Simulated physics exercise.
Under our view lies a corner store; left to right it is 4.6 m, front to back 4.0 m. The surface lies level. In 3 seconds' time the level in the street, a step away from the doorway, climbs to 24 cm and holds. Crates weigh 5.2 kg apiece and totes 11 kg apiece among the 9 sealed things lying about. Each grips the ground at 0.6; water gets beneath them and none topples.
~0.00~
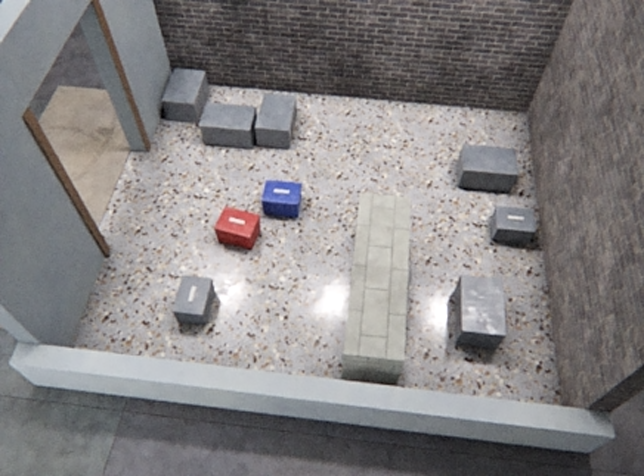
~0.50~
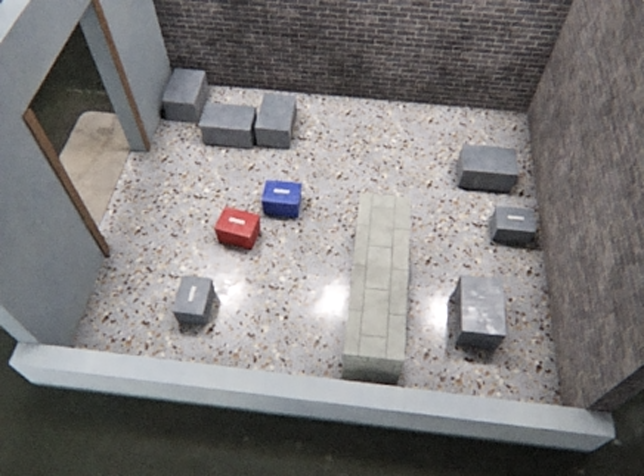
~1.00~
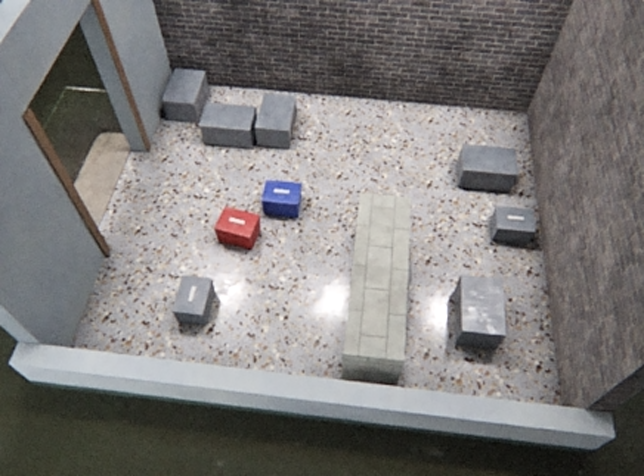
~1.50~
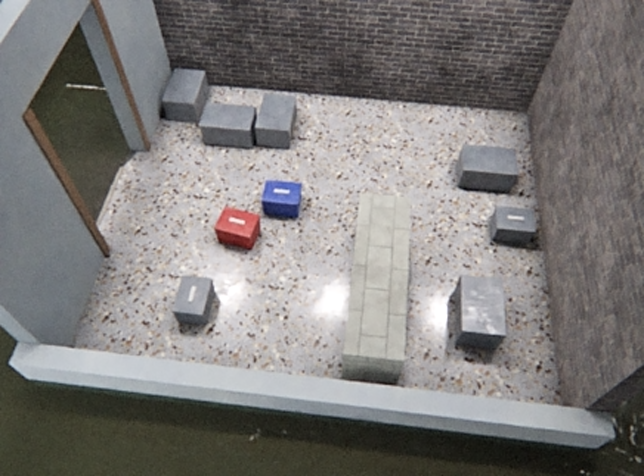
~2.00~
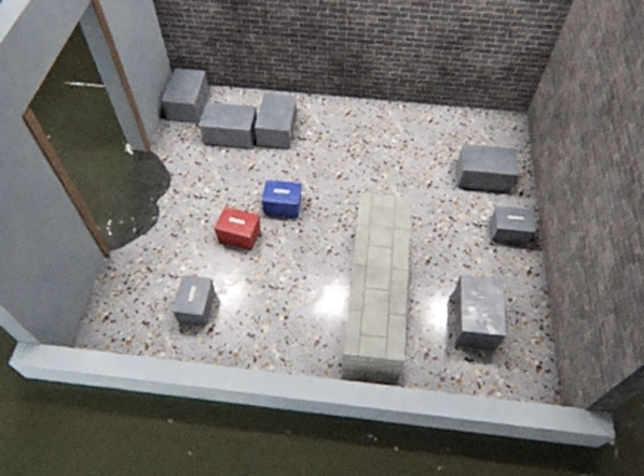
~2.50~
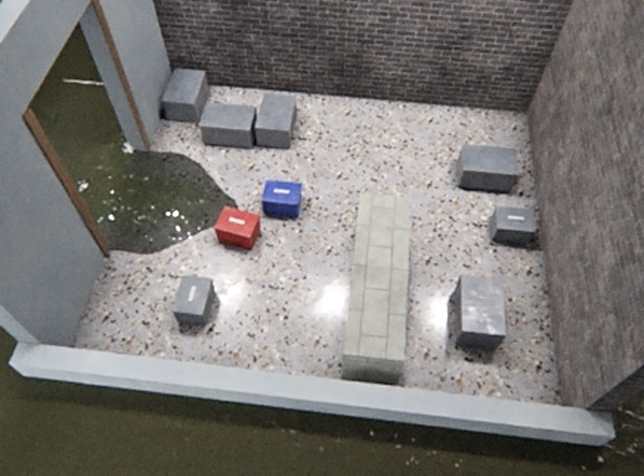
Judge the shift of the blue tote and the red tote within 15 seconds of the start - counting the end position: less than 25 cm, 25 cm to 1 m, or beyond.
As for the blue tote, it goes far off; as for the red tote, it goes far off.
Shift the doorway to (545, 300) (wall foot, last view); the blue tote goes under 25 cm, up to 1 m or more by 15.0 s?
In that case the blue tote shifts a modest distance.
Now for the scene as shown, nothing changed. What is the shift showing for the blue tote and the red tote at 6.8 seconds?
Roughly 140 and 150 cm.
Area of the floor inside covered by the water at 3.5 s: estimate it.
Around 4.5 m2 of it.
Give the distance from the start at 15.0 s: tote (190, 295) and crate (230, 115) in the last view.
40 cm and 50 cm respectively.
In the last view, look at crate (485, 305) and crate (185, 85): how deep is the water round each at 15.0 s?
17 and 14 cm.
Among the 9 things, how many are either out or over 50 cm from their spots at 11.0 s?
Answer: 6.
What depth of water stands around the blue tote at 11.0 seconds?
Roughly 11 cm deep.
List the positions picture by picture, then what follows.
The first frame shows the blue tote at (282, 192) rests on the ground; the red tote at (237, 221) rests on the ground; 0.0 m2 under water; 0 of 9 have shifted.
The second frame shows the blue tote at (282, 192) rests on the ground; the red tote at (237, 221), on the bottom; water covers 0.0 m2; 0 of 9 have shifted.
The third frame shows the blue tote at (282, 192) rests on the ground; the red tote at (237, 221), on the bottom; water covers 0.0 m2; 0 of 9 have shifted.
The fourth frame shows the blue tote at (282, 192), on the bottom; the red tote at (237, 221) rests on the ground; 0.0 m2 under water; 0 of 9 have shifted.
The fifth frame shows the blue tote at (282, 192) rests on the ground; the red tote at (237, 221), on the bottom; 0.4 m2 under water; 0 of 9 have shifted.
The sixth frame shows the blue tote at (282, 192), on the bottom; the red tote at (237, 221) rests on the ground; 1.2 m2 under water; 0 of 9 have shifted.
After 3.5 s the blue tote is near (288, 192), 0.1 m from its start, aground; the red tote is near (249, 226), 0.1 m from its start, aground; 0 afloat.
After 6.8 s the blue tote is near (410, 166), 1.5 m from its start, aground; the red tote is near (298, 364), 1.7 m from its start, afloat; 4 afloat.
After 11.0 s the blue tote is near (480, 265), 2.2 m from its start, afloat; the red tote is near (156, 253), 0.9 m from its start, afloat; 8 afloat.
After 15.0 s the blue tote is near (495, 318), 2.5 m from its start, afloat; the red tote is near (231, 338), 1.3 m from its start, afloat; 9 afloat.
